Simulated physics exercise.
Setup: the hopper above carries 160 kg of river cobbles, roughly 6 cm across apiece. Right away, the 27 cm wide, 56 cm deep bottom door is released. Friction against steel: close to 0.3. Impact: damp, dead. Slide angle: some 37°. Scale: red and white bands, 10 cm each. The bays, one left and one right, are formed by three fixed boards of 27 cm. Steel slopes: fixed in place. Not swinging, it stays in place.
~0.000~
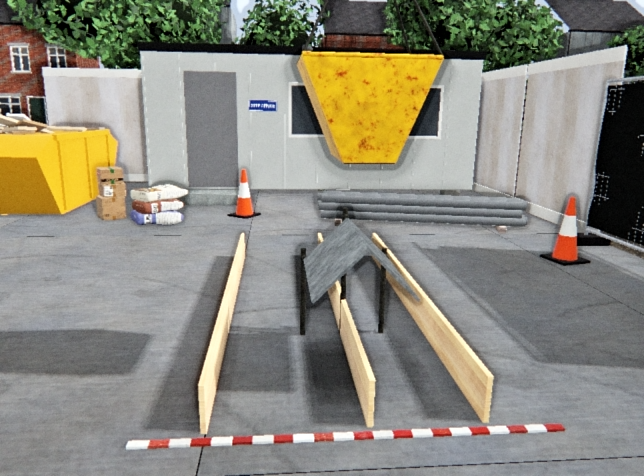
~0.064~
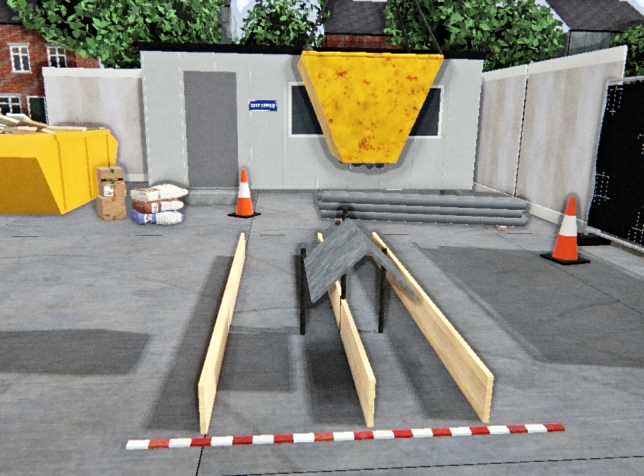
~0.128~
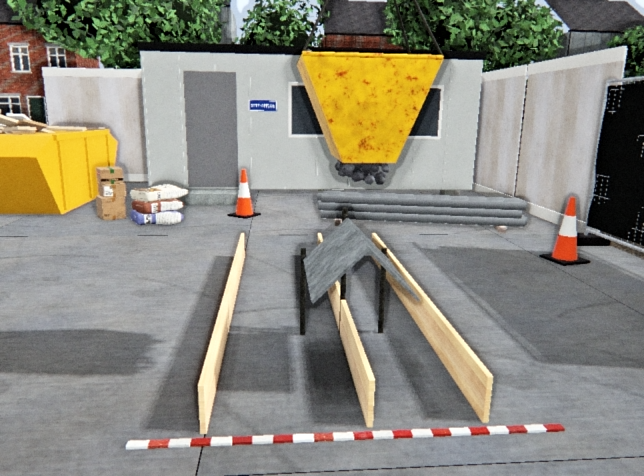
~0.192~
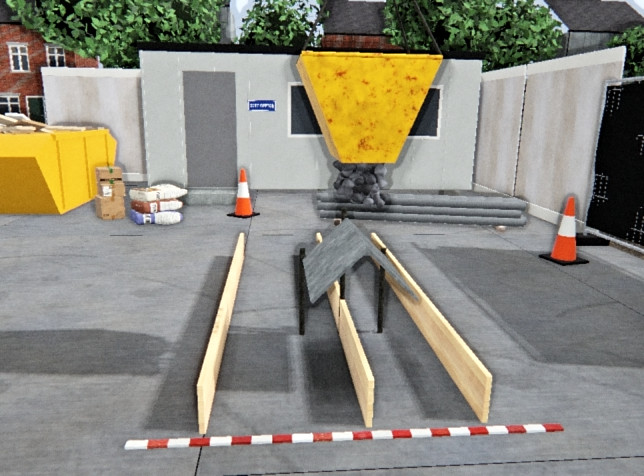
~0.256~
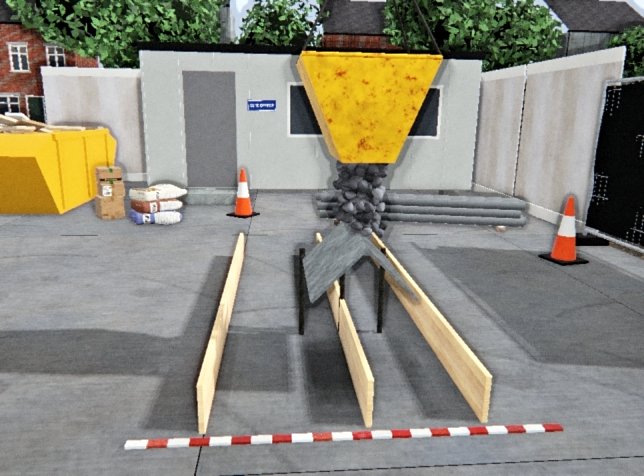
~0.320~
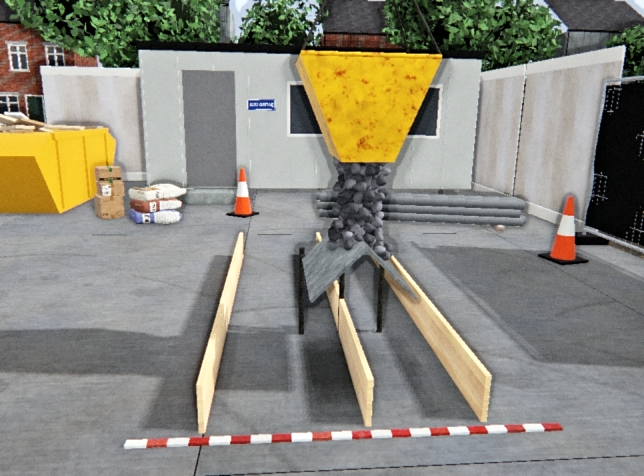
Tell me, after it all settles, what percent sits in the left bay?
I'd put it at about 45 percent.
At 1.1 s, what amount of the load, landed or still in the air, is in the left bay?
40 %.
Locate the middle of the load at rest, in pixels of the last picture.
Centre at rest: Around (388, 363).
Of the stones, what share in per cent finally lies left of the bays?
Share: Near 0 in a hundred.
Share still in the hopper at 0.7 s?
10 %, roughly.
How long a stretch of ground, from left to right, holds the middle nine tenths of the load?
Horizontal spread approx 180 cm.
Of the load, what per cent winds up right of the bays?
I'd say close to 10 per cent.
After 0.7 s, 10 % in the hopper, 37 % on the steel, 23 % falling or lying in the left bay, 29 % falling or lying in the right bay, 2 % falling or lying right of the bays; the stones farthest right are at (475, 341).
After 1.1 s, 0 % in the hopper, 8 % on the steel, 41 % falling or lying in the left bay, 45 % falling or lying in the right bay, 7 % falling or lying right of the bays; the stones farthest right are at (549, 365).
After 1.7 s, 0 % in the hopper, 45 % falling or lying in the left bay, 46 % falling or lying in the right bay, 9 % falling or lying right of the bays; the stones farthest right are at (592, 359).
After 2.6 s, 0 % in the hopper, 45 % falling or lying in the left bay, 46 % falling or lying in the right bay, 9 % falling or lying right of the bays; the stones farthest right are at (597, 358).
After 4.5 s, 0 % in the hopper, 45 % in the left bay, 46 % in the right bay, 9 % right of the bays; the stones farthest right are at (597, 358).
